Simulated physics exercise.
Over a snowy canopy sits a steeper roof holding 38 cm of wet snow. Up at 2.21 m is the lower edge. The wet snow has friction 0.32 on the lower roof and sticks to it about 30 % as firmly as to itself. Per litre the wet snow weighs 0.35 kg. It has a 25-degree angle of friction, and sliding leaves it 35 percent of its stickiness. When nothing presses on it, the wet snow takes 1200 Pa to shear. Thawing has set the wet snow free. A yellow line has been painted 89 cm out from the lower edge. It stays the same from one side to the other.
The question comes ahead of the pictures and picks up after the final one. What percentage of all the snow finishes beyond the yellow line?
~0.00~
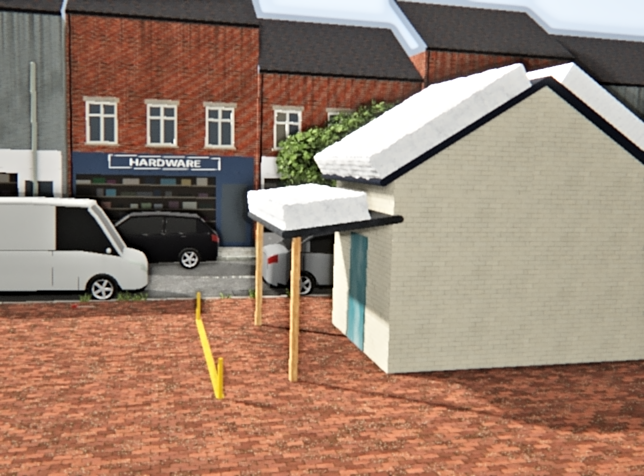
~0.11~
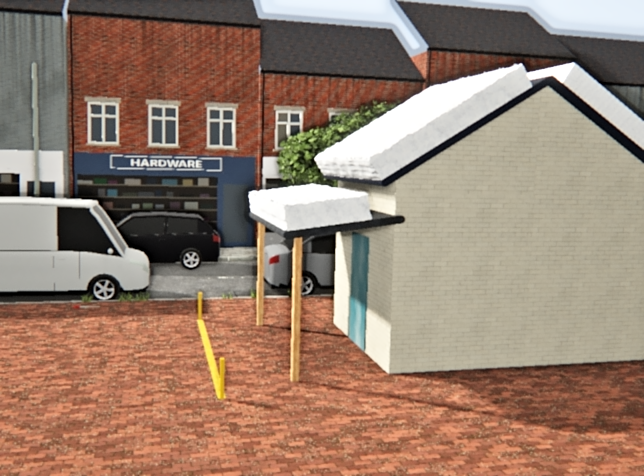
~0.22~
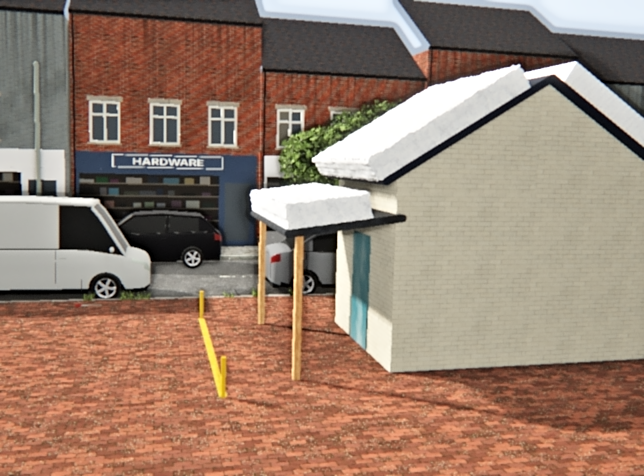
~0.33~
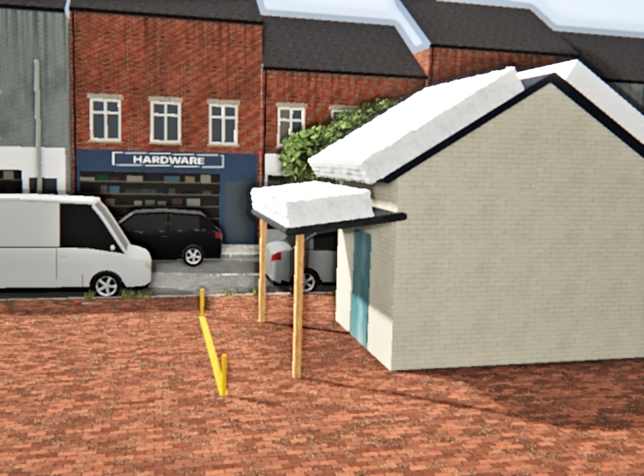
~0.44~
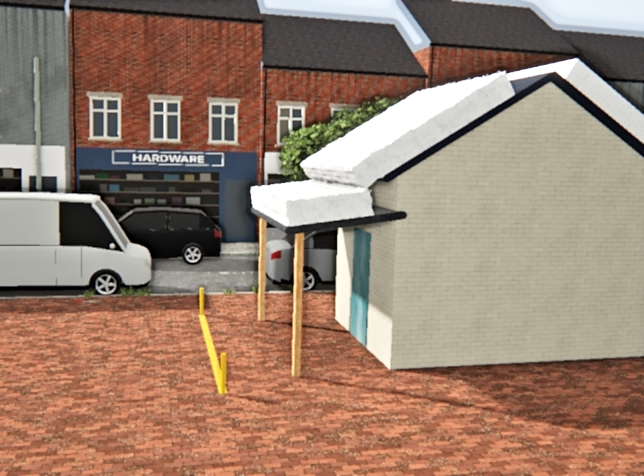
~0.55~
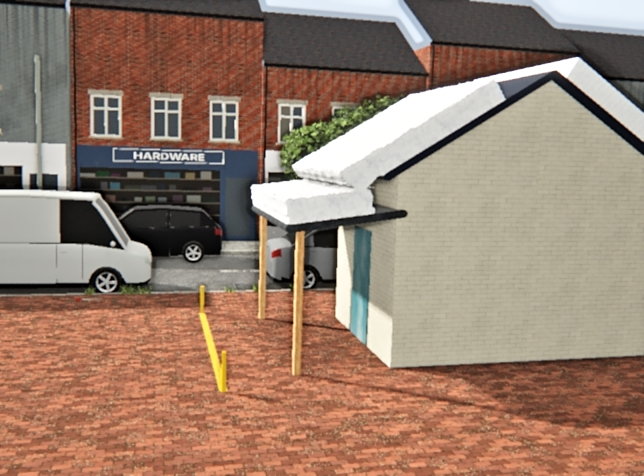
About 30 %.
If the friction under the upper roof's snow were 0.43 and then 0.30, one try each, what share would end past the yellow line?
0 %, then 7 %.
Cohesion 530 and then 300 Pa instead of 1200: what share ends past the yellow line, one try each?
In turn about 55 %, 60 %.
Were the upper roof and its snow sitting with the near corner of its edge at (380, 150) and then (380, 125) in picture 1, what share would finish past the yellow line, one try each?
In that order: 60 %, 70 %.
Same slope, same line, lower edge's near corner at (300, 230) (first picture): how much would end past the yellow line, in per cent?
It would come to roughly 40 percent.
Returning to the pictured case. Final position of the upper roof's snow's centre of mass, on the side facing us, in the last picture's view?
You'll find it around (265, 275).
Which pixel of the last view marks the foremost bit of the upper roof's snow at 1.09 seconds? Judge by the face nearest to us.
Close to pixel (283, 183).
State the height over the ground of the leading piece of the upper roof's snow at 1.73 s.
About 0.8 m.
By 1.09 s, none is below the lower edge and 0 % is past the line.
By 1.73 s, 20 % is below the lower edge and 6 % is past the line.
By 2.36 s, 52 % is below the lower edge and 27 % is past the line.
By 3.00 s, 53 % is below the lower edge and 30 % is past the line.
By 6.00 s, at the end, 53 % is below the lower edge and 30 % is past the line.
